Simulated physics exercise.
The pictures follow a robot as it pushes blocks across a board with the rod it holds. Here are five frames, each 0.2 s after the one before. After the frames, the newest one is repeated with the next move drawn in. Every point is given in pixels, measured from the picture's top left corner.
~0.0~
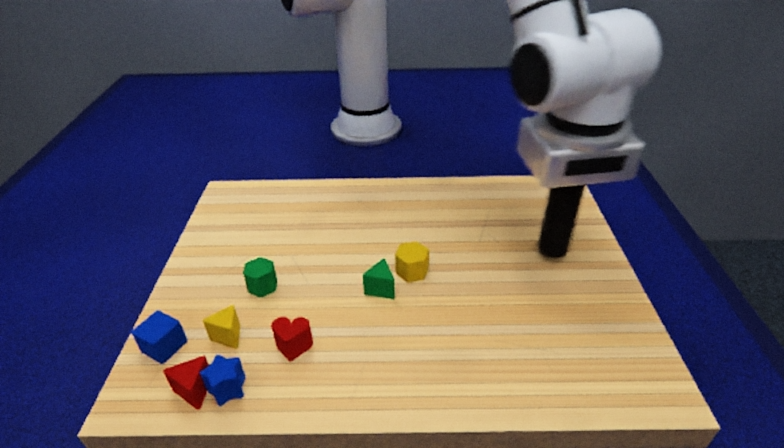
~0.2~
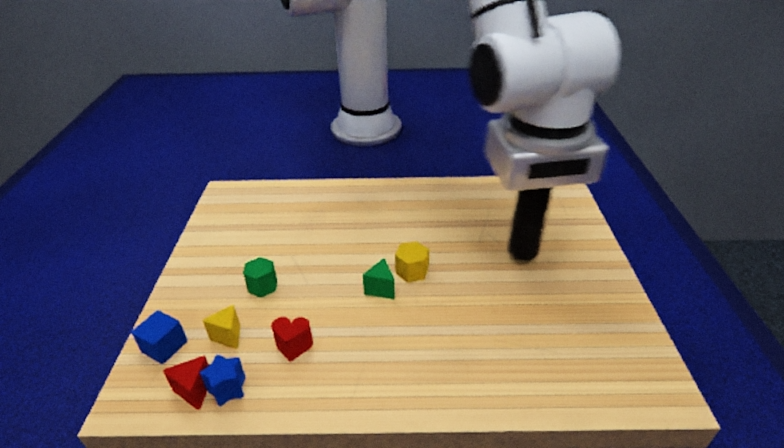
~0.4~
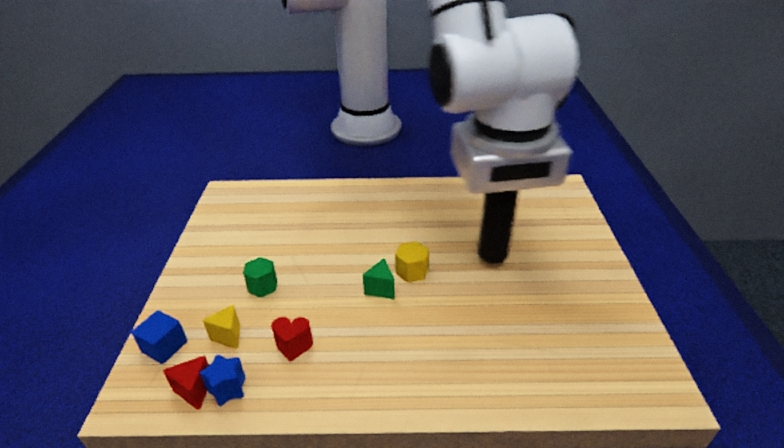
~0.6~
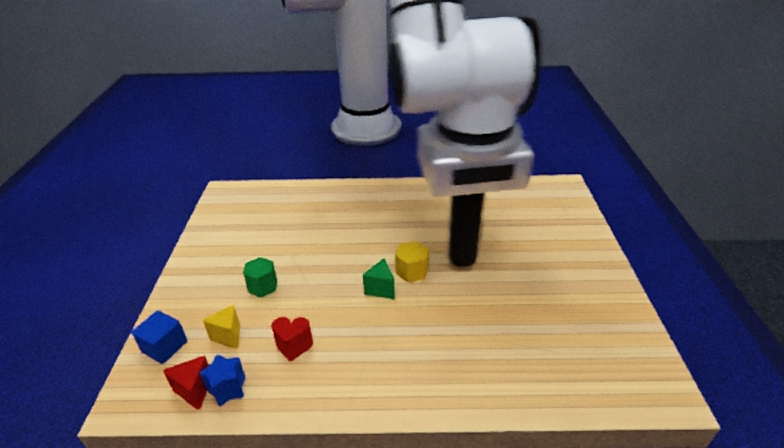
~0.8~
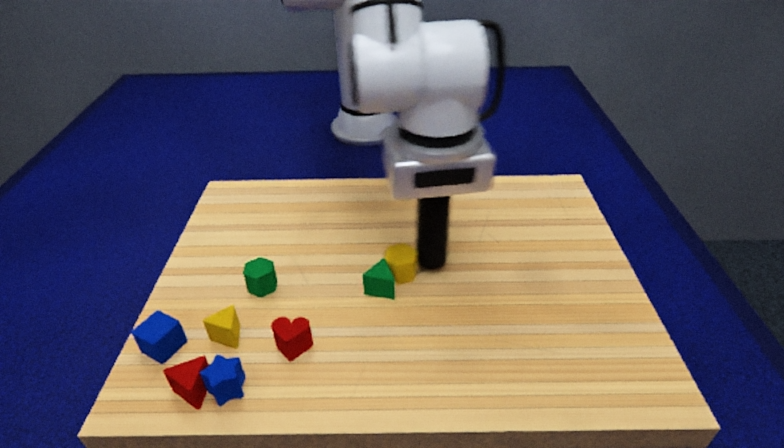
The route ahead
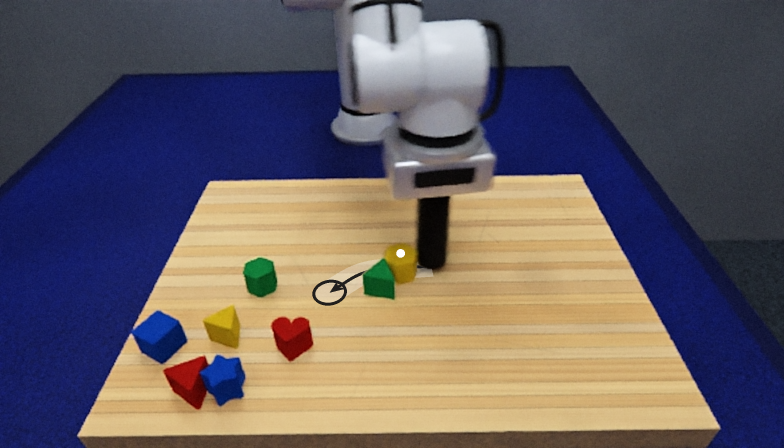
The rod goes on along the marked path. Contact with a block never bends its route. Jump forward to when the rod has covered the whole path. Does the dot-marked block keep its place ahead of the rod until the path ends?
Yes
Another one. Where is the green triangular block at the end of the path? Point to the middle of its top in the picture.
Its top middle will sit at (361, 282).
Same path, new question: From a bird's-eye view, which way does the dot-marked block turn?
Seen from overhead, it turns anticlockwise.
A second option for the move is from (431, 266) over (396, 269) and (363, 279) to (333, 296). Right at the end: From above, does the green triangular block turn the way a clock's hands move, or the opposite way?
From above, the turn goes anticlockwise.
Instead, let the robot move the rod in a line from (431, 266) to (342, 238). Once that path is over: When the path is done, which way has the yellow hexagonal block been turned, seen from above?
Looking down: Anticlockwise.
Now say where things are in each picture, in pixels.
The first picture shows rod's lower end at (552, 249); green hexagonal block at (258, 267); green triangular block at (380, 270); yellow hexagonal block at (412, 252).
The second picture shows rod at (523, 252); blocks still.
The third picture shows rod at (493, 254); blocks still.
The fourth picture shows rod at (462, 257); blocks still.
The fifth picture shows rod at (431, 260); green hexagonal block at (258, 267); green triangular block at (380, 270); yellow hexagonal block at (401, 253).
Drawn move, from (431, 266) over (395, 268) and (360, 274) to (330, 292); the dot is on the yellow hexagonal block.
On the path given first. One third of the way, rod at (395, 263); green triangular block at (364, 279), turned 70° anticlockwise; yellow hexagonal block at (364, 259), turned 15° anticlockwise.
Two thirds of the way, rod at (359, 269); green triangular block at (361, 282), turned 95° anticlockwise; yellow hexagonal block at (333, 271), turned 65° anticlockwise.
At the end, rod at (329, 286); green hexagonal block still; green triangular block at (361, 282), turned 100° anticlockwise; yellow hexagonal block at (299, 289), turned 60° anticlockwise.
